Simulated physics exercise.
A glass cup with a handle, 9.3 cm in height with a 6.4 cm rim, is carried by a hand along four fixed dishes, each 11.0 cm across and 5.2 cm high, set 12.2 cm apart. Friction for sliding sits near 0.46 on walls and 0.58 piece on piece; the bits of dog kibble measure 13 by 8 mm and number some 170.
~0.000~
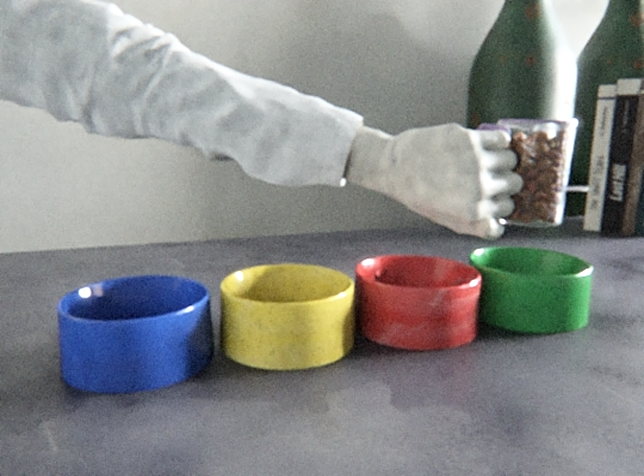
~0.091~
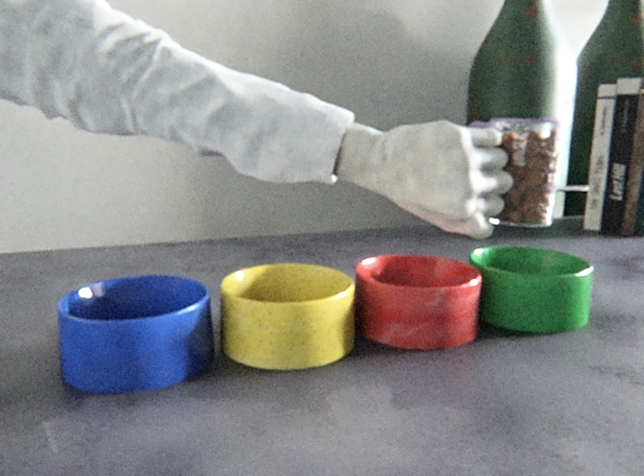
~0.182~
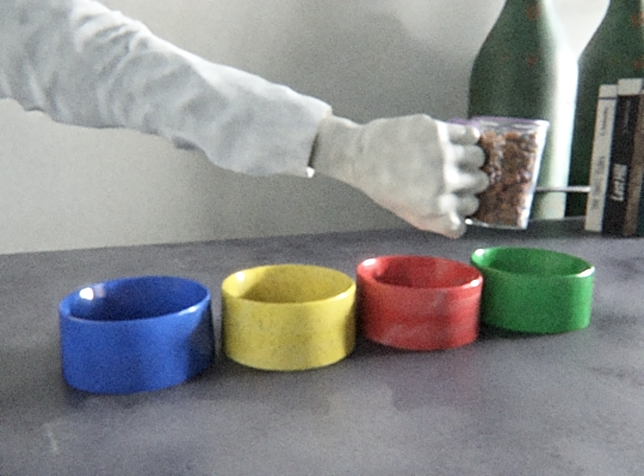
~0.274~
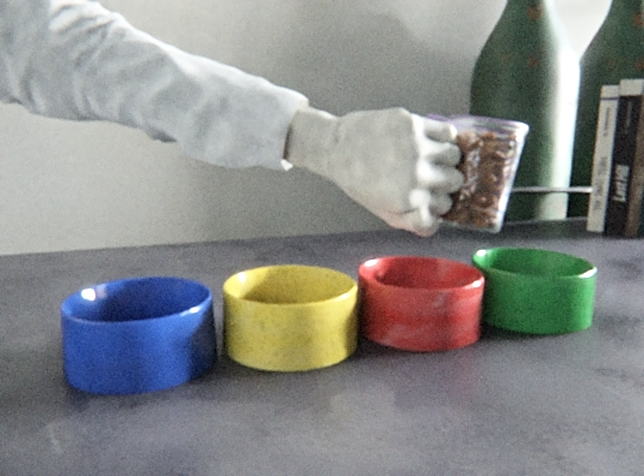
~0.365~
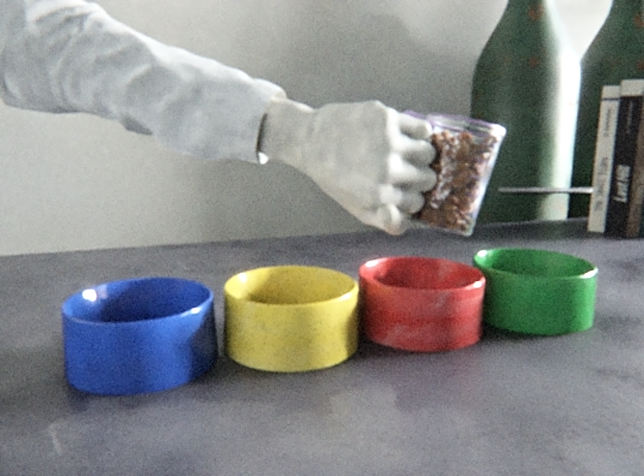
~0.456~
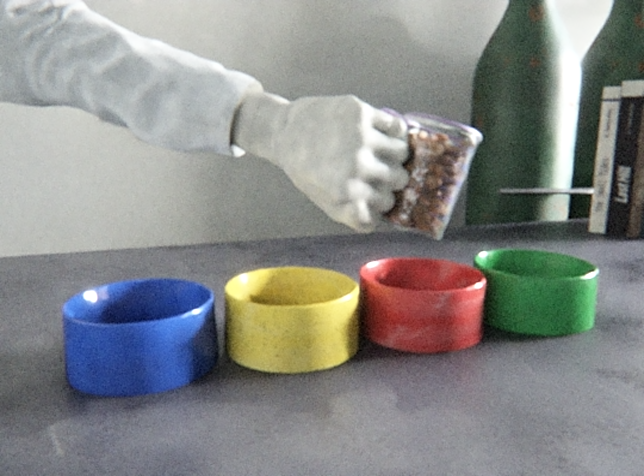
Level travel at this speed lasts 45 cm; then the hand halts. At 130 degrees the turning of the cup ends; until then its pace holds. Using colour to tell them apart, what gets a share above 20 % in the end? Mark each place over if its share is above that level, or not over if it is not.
Red: Not over, blue: Over, green: Not over, yellow: Not over, counter: Not over.
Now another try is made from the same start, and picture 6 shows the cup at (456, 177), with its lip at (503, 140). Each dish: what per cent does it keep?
Then red 0, blue 100, green 0, and yellow 0.
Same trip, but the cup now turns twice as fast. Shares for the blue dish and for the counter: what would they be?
Blue 90, counter 0.
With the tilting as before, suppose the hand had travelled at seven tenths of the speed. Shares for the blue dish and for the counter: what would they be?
The shares would then be blue 100 and counter 0.
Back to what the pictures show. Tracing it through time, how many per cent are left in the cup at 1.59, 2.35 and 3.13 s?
At the three moments: 100, 80 and 0 percent.
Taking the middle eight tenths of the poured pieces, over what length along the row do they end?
Roughly 6 centimetres.
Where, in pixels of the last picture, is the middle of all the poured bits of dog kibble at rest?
Close to pixel (130, 341).
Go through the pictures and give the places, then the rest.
Cup at (532, 172), tilt 0 degrees, lip at (565, 122), moved 0.0 cm; middle of the pieces at (530, 178); green dish at (529, 261); red dish at (417, 271); yellow dish at (287, 283); blue dish at (136, 297), in the first frame.
Cup at (523, 171), tilt 2 degrees, lip at (557, 122), moved 1.0 cm; middle of the pieces at (521, 178), in the second frame.
Cup at (501, 173), tilt 6 degrees, lip at (538, 125), moved 3.6 cm; middle of the pieces at (499, 179), in the third frame.
Cup at (477, 174), tilt 10 degrees, lip at (517, 129), moved 6.3 cm; middle of the pieces at (475, 181), in the fourth frame.
Cup at (452, 176), tilt 14 degrees, lip at (495, 133), moved 9.0 cm; middle of the pieces at (449, 183), in the fifth frame.
Cup at (426, 178), tilt 18 degrees, lip at (472, 138), moved 11.7 cm; middle of the pieces at (423, 184); green dish at (534, 264); red dish at (421, 274); yellow dish at (292, 286); blue dish at (141, 300). The cup turns about 45 degrees a second and travels 30 cm a second, in the sixth frame.
After 1.59 s, tilt 70 degrees; cup holds 100 %.
After 2.35 s, tilt 104 degrees; cup holds 80 %, blue 20 %.
Then, at 3.13 s, tilt 130 degrees; cup holds 0 %, blue 100 %.
In the end, at 3.6 s, red 0 %, blue 100 %, green 0 %, yellow 0 %, counter 0 %.
